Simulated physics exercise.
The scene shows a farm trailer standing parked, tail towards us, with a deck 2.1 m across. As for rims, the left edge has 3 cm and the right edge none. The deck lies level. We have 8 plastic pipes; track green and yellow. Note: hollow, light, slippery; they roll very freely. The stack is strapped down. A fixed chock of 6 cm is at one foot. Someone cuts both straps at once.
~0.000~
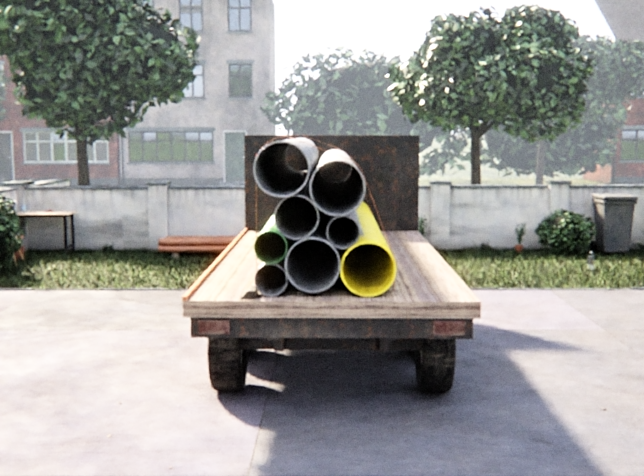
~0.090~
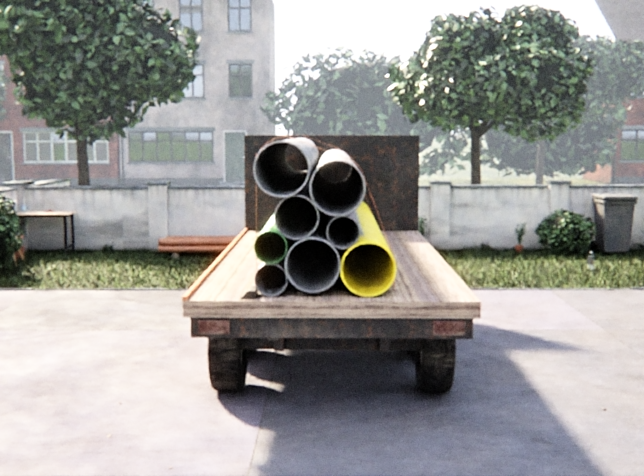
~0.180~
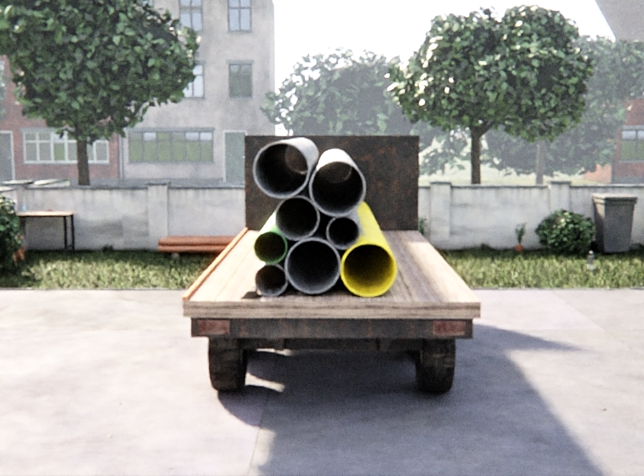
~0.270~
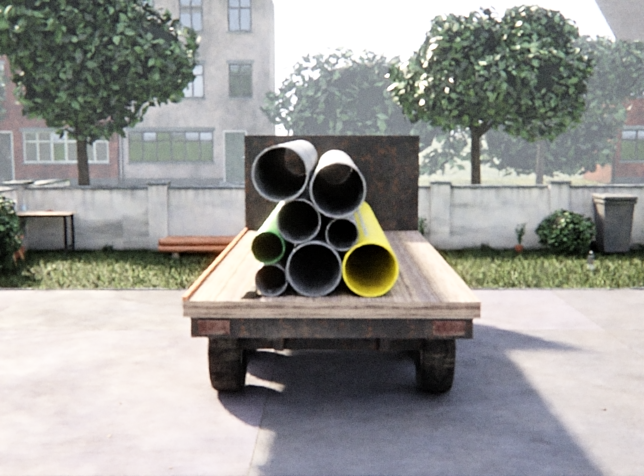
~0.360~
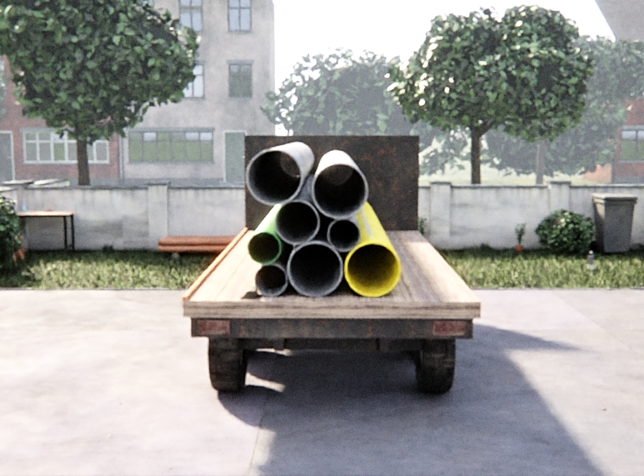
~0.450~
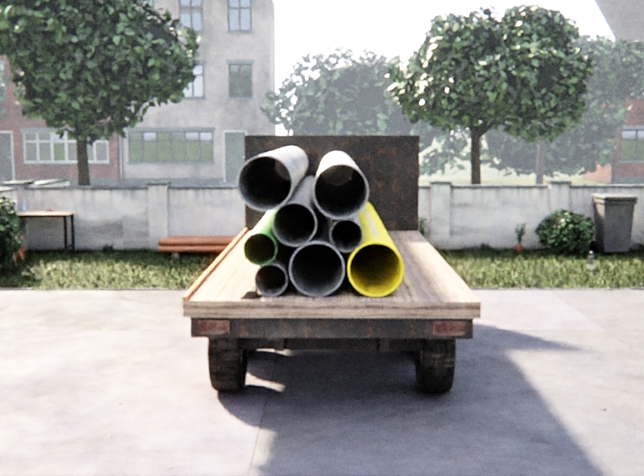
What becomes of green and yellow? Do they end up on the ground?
Note - green is lost. Yellow is lost.
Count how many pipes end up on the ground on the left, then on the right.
Left-hand count: 4; right-hand count: 1.
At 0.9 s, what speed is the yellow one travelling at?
Reading: Roughly 0.6 m/s.
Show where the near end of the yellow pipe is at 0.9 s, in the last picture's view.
I'd point to somewhere near (406, 270).
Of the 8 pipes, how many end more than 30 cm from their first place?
The count is 6.
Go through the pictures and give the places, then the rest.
The first frame shows green at (271, 247), yellow at (368, 270); straps on; chock at (251, 294); the deck is level; 2 of the 8 lie on the deck itself.
The second frame shows green at (271, 247), yellow at (368, 270); straps tight.
The third frame shows green at (270, 247), yellow at (369, 270); no straps.
The fourth frame shows green at (268, 247), yellow at (371, 270); no straps.
The fifth frame shows green at (264, 248), yellow at (373, 270); no straps.
The sixth frame shows green at (260, 249), yellow at (376, 270); no straps; chock at (251, 294).
After 0.9 s, green is on the deck, 20 cm from the left edge, rolling left; yellow is on the deck, 50 cm from the right edge, rolling right; 1 of 8 is off.
After 1.4 s, green is dropping off the left side; yellow is on the deck, 20 cm from the right edge, rolling right; 2 of 8 are off.
After 1.9 s, green is on the ground to the left; yellow is dropping off the right side; 4 of 8 are off.
At rest (5.8 s), green is on the ground to the left; yellow is on the ground to the right; 5 of 8 are off.
